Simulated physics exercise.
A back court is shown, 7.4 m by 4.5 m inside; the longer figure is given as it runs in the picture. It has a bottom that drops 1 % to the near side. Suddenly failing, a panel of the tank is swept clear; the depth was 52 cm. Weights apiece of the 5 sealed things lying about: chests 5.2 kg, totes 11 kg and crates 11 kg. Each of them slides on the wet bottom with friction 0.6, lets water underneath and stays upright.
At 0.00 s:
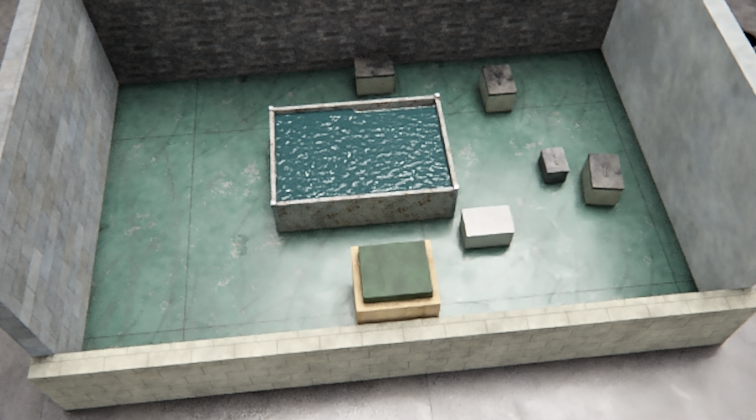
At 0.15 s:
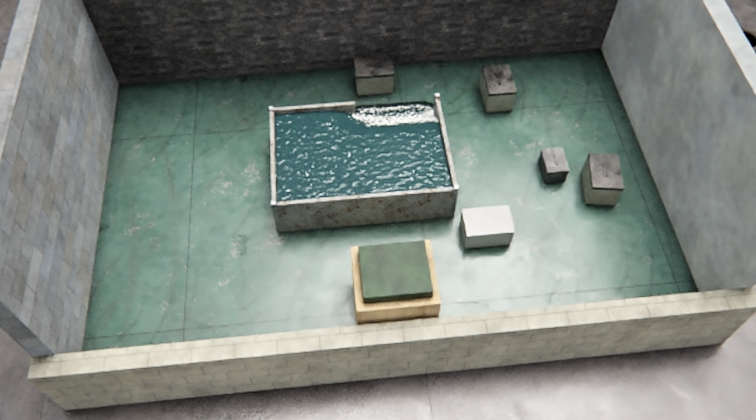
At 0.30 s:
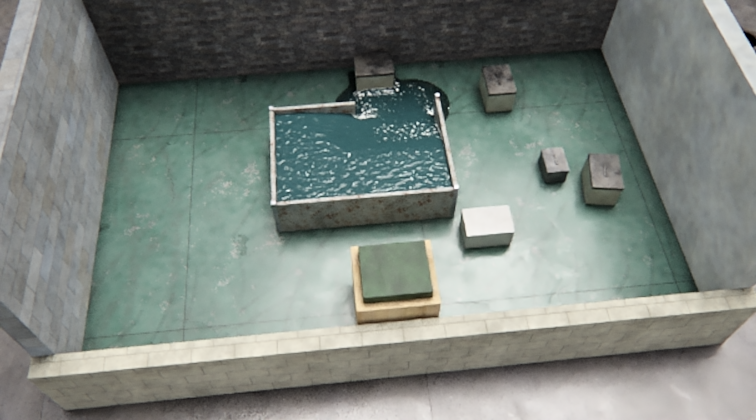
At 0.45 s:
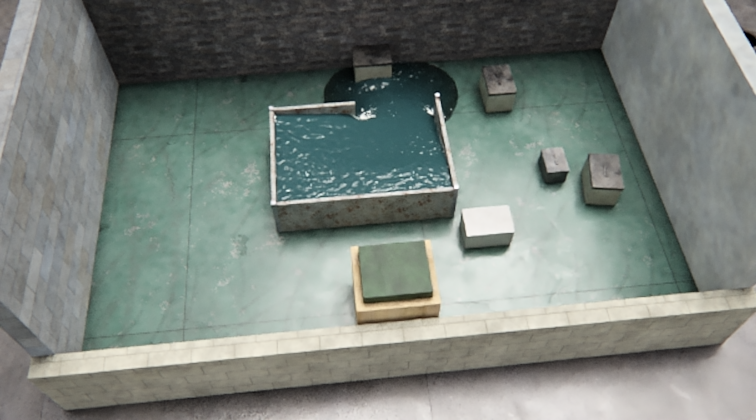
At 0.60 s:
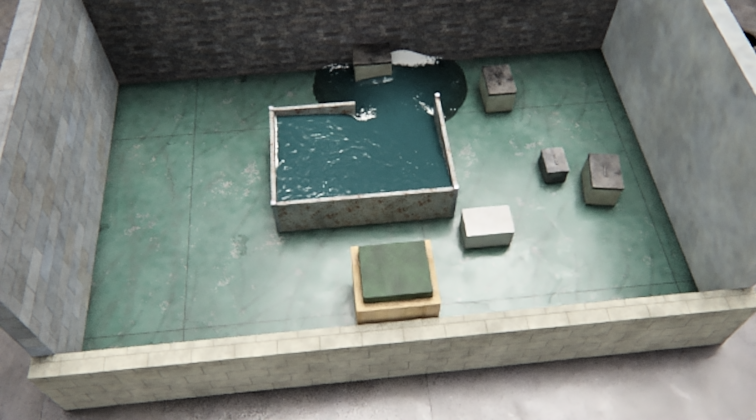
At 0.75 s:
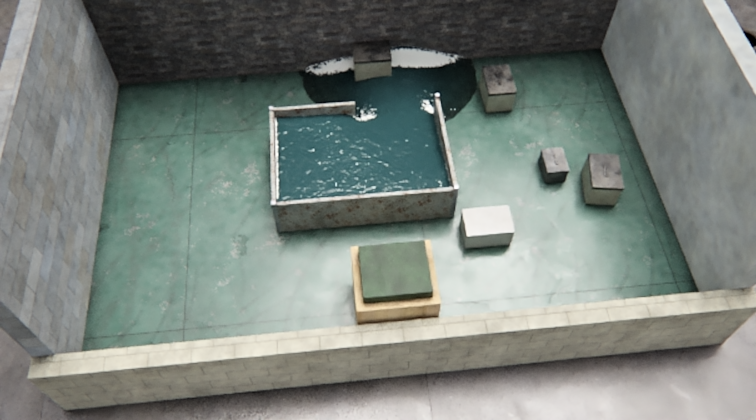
Water in a raised rectangular tank at the centre of a walled court, seen from high above by a still camera, pours out through a gap that opens in the right part of its far side. It spreads in a dark, rounded pool around a grey block by the back wall, which shifts slightly. The other grey blocks at right, a white block, and a green-topped tan block in front stay put.
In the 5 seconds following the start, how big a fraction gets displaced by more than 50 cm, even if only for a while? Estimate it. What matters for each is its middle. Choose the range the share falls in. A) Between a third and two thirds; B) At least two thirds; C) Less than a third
A, between a third and two thirds.
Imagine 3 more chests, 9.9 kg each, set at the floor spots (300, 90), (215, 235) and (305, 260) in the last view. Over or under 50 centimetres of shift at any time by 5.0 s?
Outcome: Breaks the threshold first, stays within next, stays within last.
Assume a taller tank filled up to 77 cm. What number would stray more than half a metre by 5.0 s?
That would make 3 of them.
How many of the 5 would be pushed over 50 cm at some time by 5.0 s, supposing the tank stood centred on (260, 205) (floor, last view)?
Result: 2.
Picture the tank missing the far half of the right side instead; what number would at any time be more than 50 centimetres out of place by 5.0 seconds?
Then 3.
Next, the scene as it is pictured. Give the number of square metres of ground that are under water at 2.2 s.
Somewhere about 13 m2, give or take.
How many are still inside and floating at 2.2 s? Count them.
Count: 1.
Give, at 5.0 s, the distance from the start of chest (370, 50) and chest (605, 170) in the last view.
Going in order, that's 500 cm for one and 100 cm for the other.
After 1.1 s 0 of 5 are over 50 cm from their spots; 1 afloat.
After 2.2 s 1 of 5 are over 50 cm from their spots; 1 afloat.
After 3.5 s 2 of 5 are over 50 cm from their spots; 1 afloat.
After 5.0 s 3 of 5 are over 50 cm from their spots, and 3 have been at some point; 0 afloat.
